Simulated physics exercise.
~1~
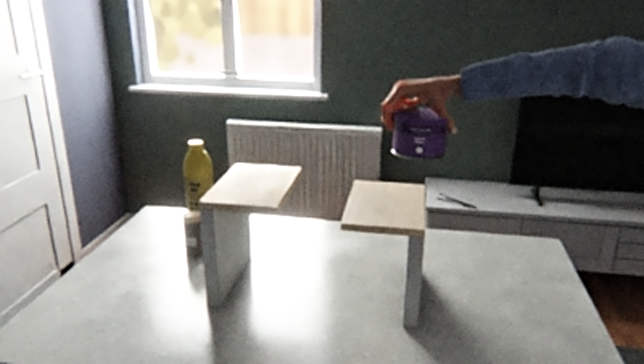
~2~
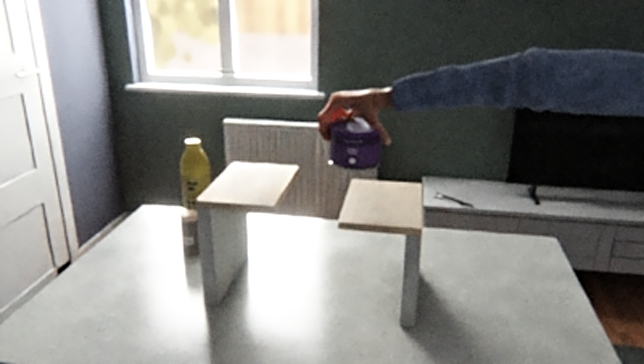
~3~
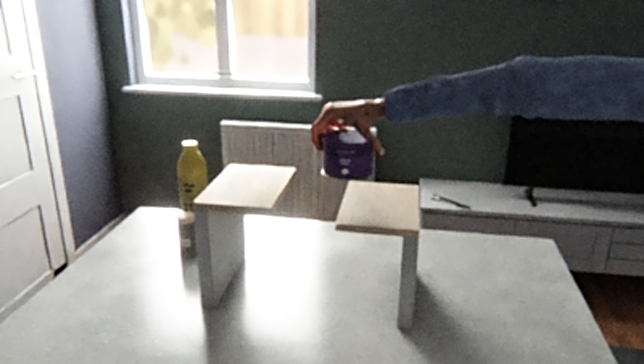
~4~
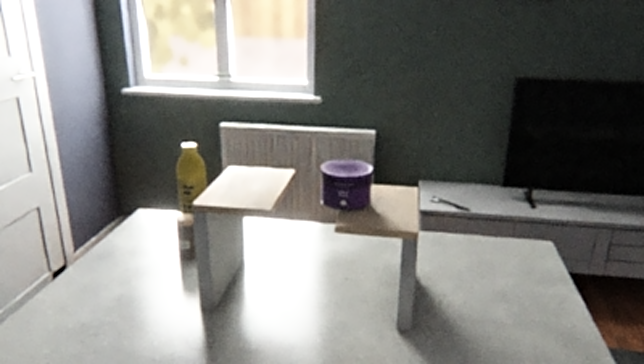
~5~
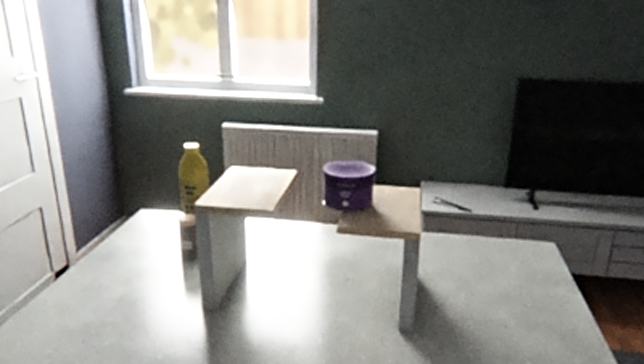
An arm in a blue sleeve reaches in from the right, holding a purple tub above a pale table in a dark-walled room, seen from slightly above by a gently swaying camera. On the table stand two supports topped with light wooden boards, with a gap between them, and a yellow bottle and a small brownish shaker sit at the left. The hand carries the tub left, then lowers it towards the gap beside the right board. It lets go and draws back out of view. The tub stays on top, lodged at the right board's left edge, while the bottle and shaker remain in place.
